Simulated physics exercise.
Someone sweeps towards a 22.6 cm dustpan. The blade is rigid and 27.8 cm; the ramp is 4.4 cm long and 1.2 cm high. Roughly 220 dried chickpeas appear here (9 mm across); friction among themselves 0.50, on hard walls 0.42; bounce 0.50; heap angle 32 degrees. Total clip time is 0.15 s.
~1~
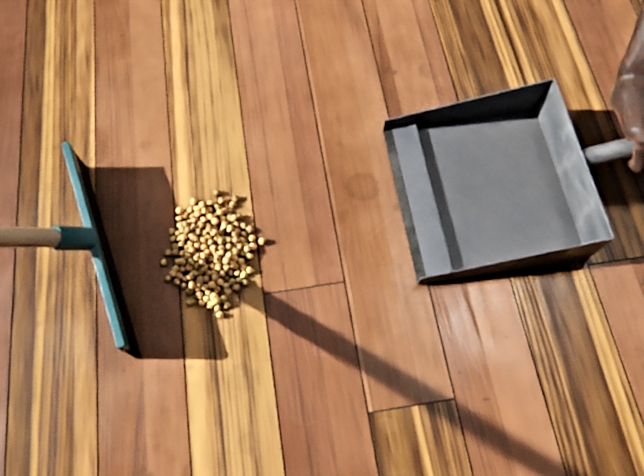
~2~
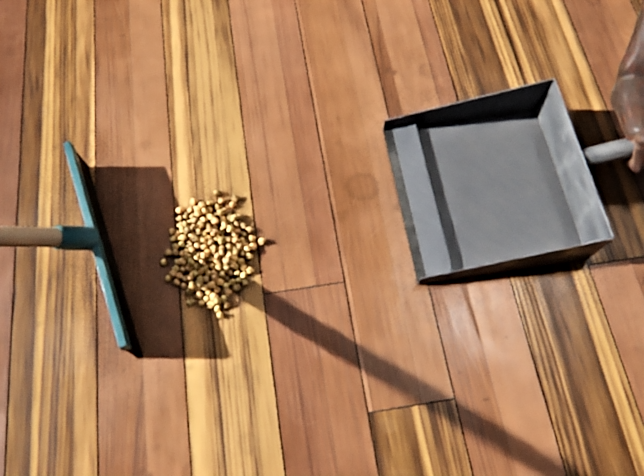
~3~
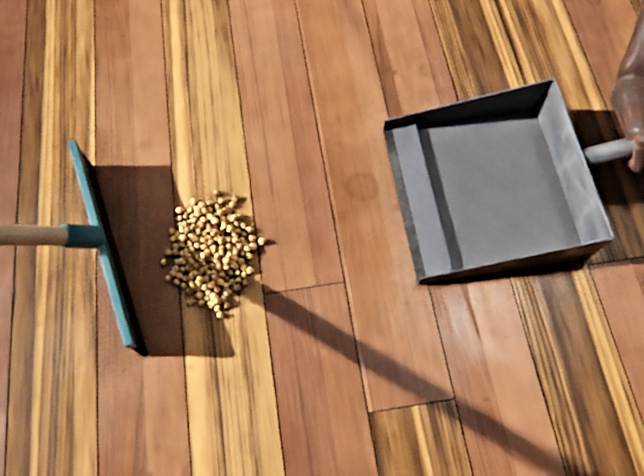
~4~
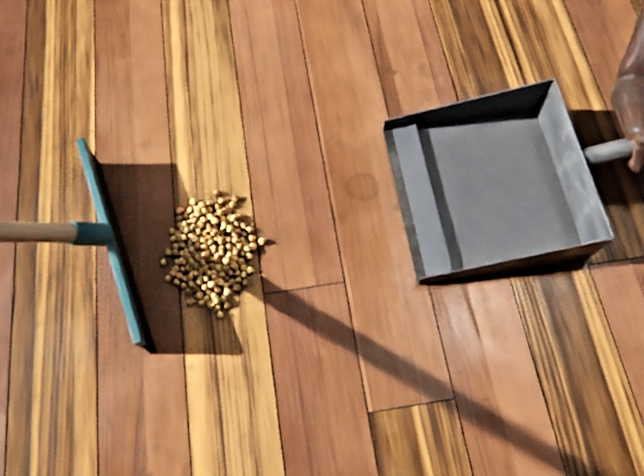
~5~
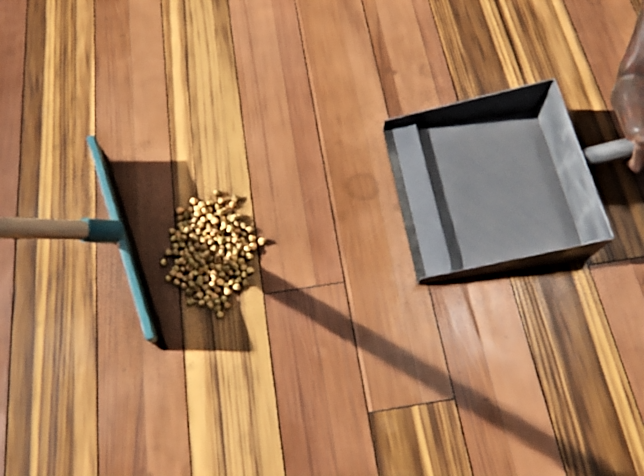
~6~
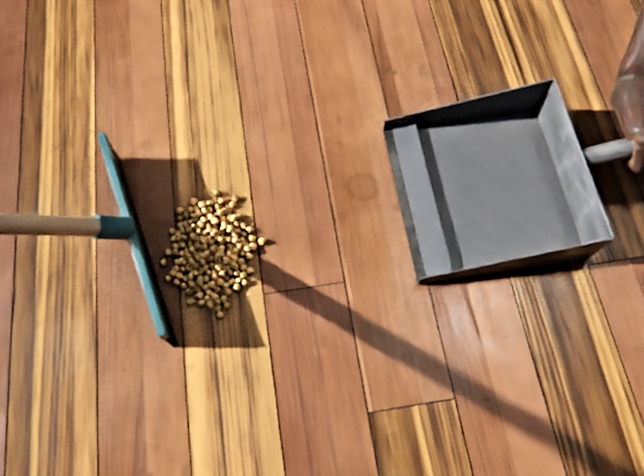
On a striped wooden floor, a teal blade on a wooden handle slides slowly a short way right, closing the gap to a small pile of dried chickpeas, which stays still while a hand holds a grey dustpan at right.
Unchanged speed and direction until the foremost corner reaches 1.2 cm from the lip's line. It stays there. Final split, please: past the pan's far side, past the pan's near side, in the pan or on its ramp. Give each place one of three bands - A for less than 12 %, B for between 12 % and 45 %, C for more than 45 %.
Far side, band A; near side, band A; pan, band B.
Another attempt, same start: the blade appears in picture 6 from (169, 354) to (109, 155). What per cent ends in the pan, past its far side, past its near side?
Pan: 0, far side: 0, near side: 20.
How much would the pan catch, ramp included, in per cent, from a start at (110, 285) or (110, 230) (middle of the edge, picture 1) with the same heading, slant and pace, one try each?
20 and 30 per cent, roughly.
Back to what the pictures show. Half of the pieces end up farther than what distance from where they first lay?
I'd put it near 24 cm.
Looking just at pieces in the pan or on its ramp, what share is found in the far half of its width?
Something like 30 per cent of the catch.
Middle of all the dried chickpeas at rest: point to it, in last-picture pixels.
Centre at rest, approx.: (392, 194) px.
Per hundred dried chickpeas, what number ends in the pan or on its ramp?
Estimate: Close to 30 %.
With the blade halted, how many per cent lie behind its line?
0 %.
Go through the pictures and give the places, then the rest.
In the first picture, blade from (124, 346) to (69, 149), moved 0.0 cm, 0 of the pieces shifted so far; middle of the pieces at (208, 251); pan at (495, 190).
In the second picture, blade from (126, 346) to (71, 149), moved 0.2 cm, 0 of the pieces shifted so far; middle of the pieces at (208, 251).
In the third picture, blade from (131, 344) to (76, 148), moved 0.8 cm, 0 of the pieces shifted so far; middle of the pieces at (208, 251).
In the fourth picture, blade from (140, 341) to (84, 146), moved 1.8 cm, 0 of the pieces shifted so far; middle of the pieces at (208, 251).
In the fifth picture, blade from (152, 338) to (94, 143), moved 3.2 cm, 0 of the pieces shifted so far; middle of the pieces at (208, 251).
In the sixth picture, blade from (164, 334) to (104, 140), moved 4.5 cm, 0 of the pieces shifted so far; middle of the pieces at (208, 251); pan at (495, 190).
Then, 0.33 s after the last picture, middle of the blade 19 cm from the lip; 0 % over the lip, far side 0 %, near side 0 %.
Then, 0.54 s after the last picture, middle of the blade 10 cm from the lip; 0 % over the lip, far side 0 %, near side 0 %.
Then, 0.87 s after the last picture, middle of the blade 4 cm from the lip; 25 % over the lip, far side 5 %, near side 0 %.
In the end, far side 5 %, near side 0 %, pan 30 %, in front of the lip or behind the blade 65 %.
